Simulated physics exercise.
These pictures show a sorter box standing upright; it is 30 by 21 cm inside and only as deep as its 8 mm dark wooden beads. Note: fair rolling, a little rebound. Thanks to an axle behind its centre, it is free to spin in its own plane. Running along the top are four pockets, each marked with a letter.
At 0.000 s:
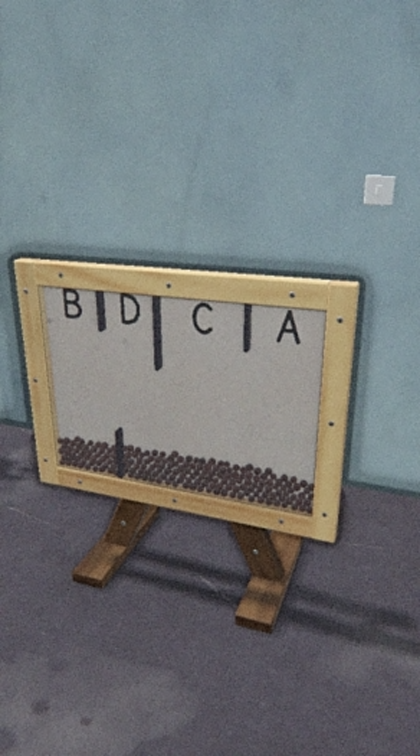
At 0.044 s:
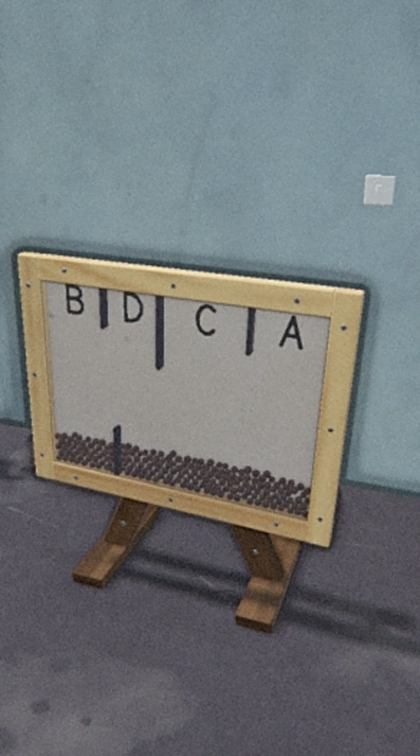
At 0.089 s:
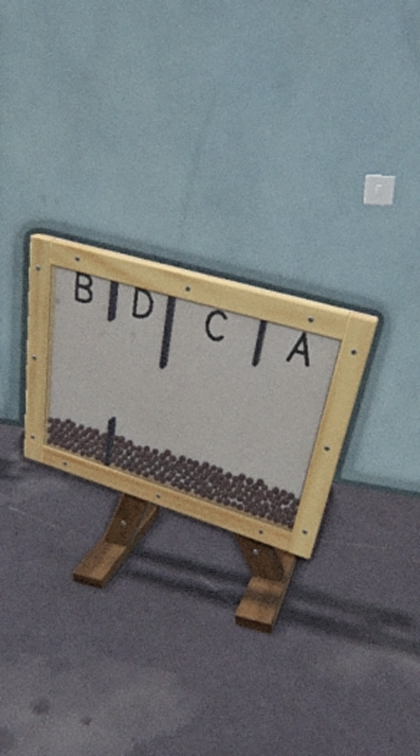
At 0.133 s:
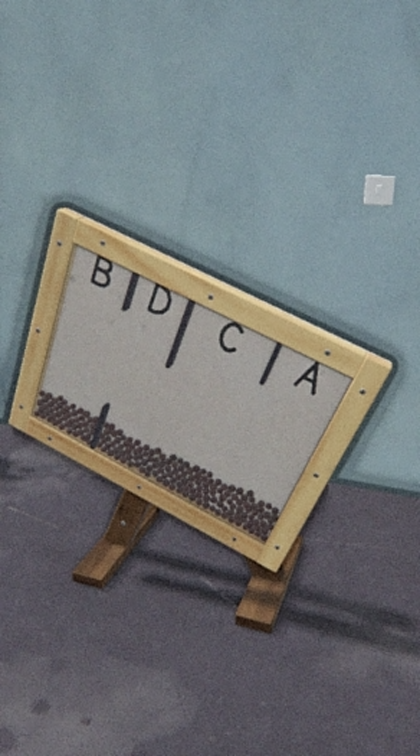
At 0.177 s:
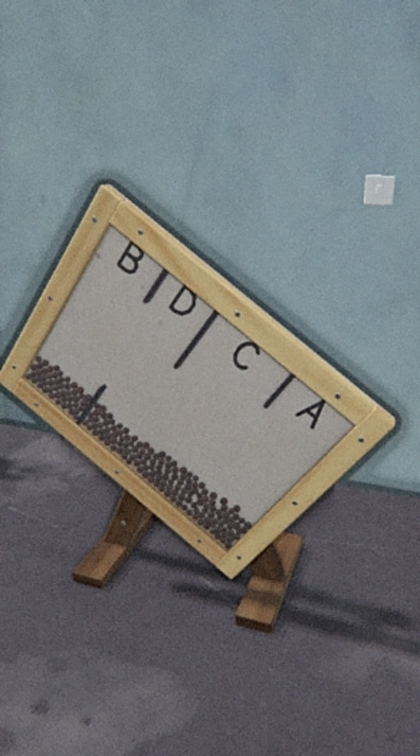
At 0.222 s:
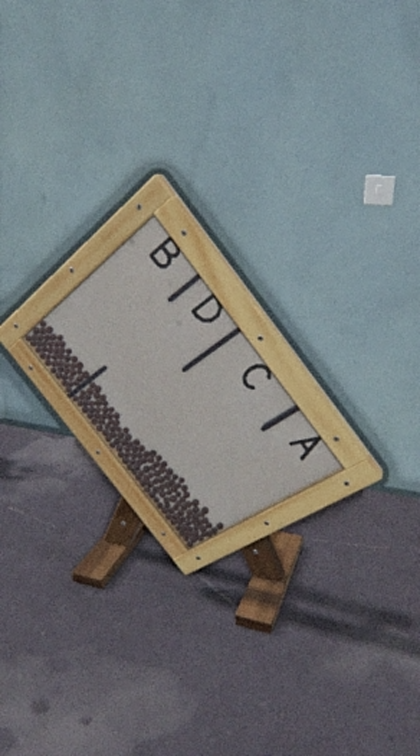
A wooden-framed board holding dark beads turns clockwise on its stand, tilting steeply.
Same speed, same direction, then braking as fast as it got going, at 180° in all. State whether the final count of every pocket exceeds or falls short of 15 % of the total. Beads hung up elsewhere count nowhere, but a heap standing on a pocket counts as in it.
Pocket A: Exceeds it; pocket B: Exceeds it; pocket C: Exceeds it; pocket D: Falls short.
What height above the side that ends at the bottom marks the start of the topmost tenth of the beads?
I'd put it at close to 6 centimetres.
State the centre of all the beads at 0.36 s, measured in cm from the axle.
Offset from axle: Approx. 8 cm left, 2 cm below.
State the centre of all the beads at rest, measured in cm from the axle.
Some 3 cm left and 8 cm below.
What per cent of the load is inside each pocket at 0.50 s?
Pocket A: 15; pocket B: 0; pocket C: 0; pocket D: 0.
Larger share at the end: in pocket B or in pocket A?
The larger share ends in pocket A.
After 0.36 s it has turned 96°, the beads' middle is 8 cm left of and 2 cm below the axle; inside pockets, nothing yet.
After 0.50 s it has turned 142°, the beads' middle is 6 cm left of and 2 cm below the axle; inside pockets, A 15 %.
After 0.69 s it has turned 180°, the beads' middle is 5 cm left of and 6 cm below the axle; inside pockets, A 25 %, B 15 %, C 10 %.
At rest by 1.9 s, A 45 %, B 25 %, C 30 %, D 0 %.
